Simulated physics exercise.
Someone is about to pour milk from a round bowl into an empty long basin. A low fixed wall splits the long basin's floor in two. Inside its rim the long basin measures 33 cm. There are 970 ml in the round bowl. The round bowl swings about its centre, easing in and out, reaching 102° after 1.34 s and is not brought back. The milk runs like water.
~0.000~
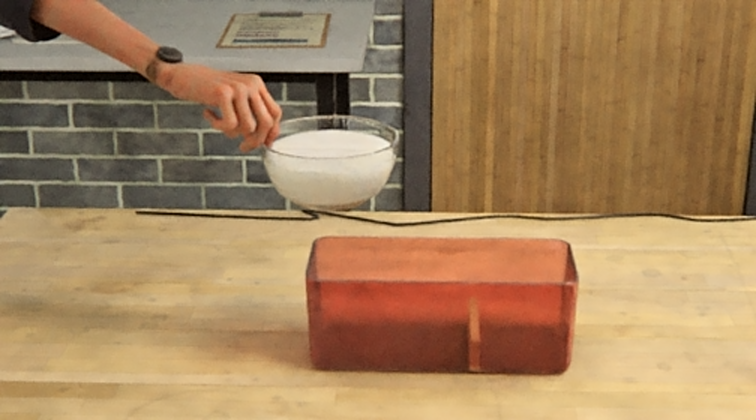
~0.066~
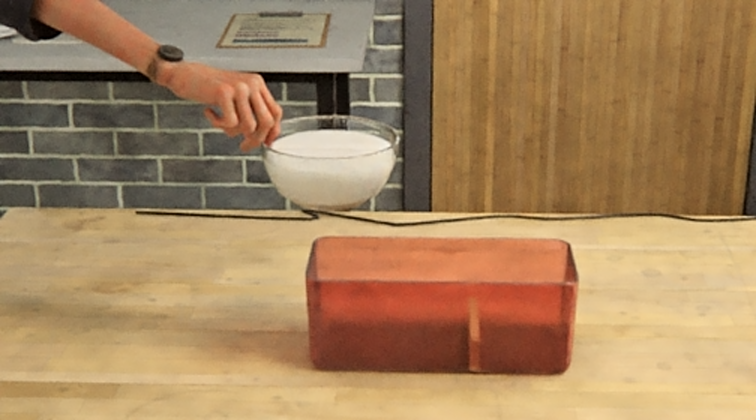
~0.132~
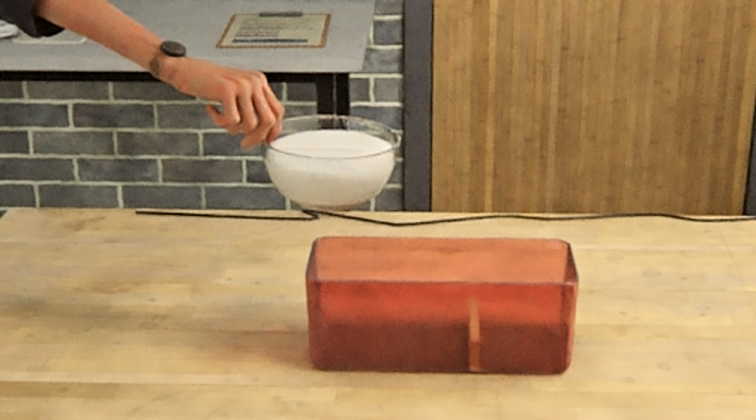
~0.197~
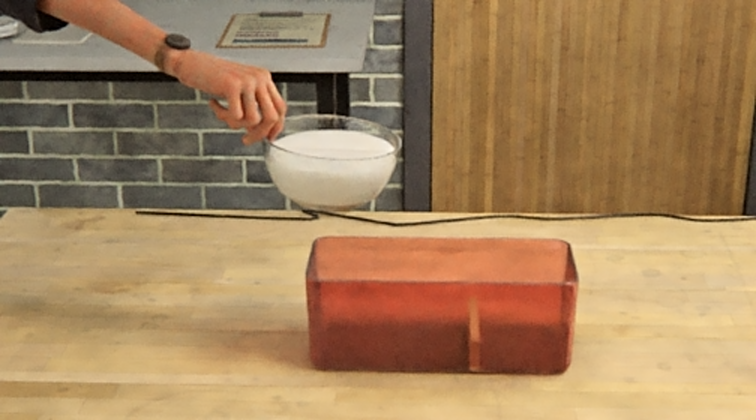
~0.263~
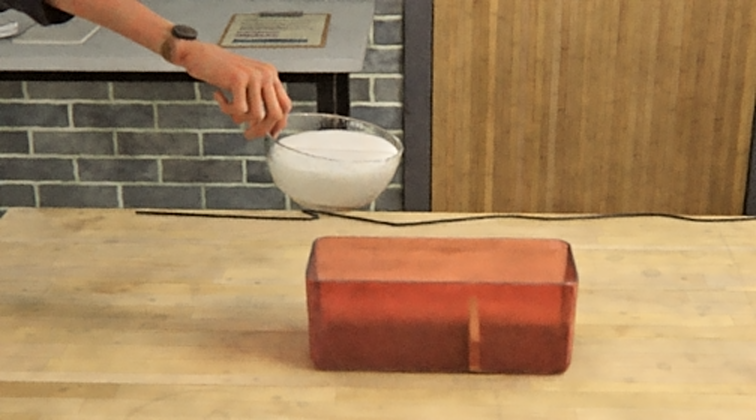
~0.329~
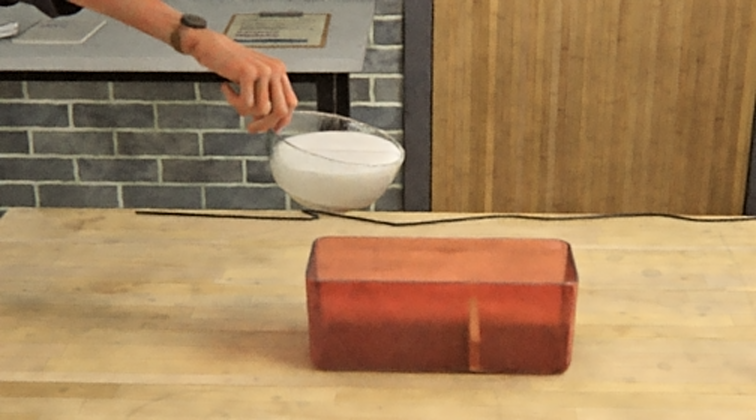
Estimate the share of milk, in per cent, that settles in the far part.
Roughly 17 per cent is past the wall.
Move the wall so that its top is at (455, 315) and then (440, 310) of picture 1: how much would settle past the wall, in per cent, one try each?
In turn about 45 and 65 per cent.
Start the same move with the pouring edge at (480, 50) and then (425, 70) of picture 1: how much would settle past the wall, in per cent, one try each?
In turn about 55 and 60 per cent.
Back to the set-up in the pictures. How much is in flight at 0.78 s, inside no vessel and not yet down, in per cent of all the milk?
Near 30 in a hundred.
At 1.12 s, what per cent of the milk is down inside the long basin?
Some 92 per cent.
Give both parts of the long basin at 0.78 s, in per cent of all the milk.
Some 22 per cent left and 3 right.
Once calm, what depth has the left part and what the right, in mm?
Some 30 mm on the left and 12 mm on the right.
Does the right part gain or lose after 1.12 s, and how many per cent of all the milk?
The share moves up, by some 5 per cent.
By 0.78 s the tilt is 64° and 45 per cent is still to pour, 22 is left of the wall and 3 right of it.
By 1.12 s the tilt is 95° and 4 per cent is still to pour, 79 is left of the wall and 13 right of it.
By 1.46 s the tilt is 102° and 0 per cent is still to pour, 84 is left of the wall and 16 right of it.
By 1.84 s the tilt is 102° and 0 per cent is still to pour, 83 is left of the wall and 17 right of it.
At rest 82 per cent lies left of the wall, 17 right of it and 0 outside.
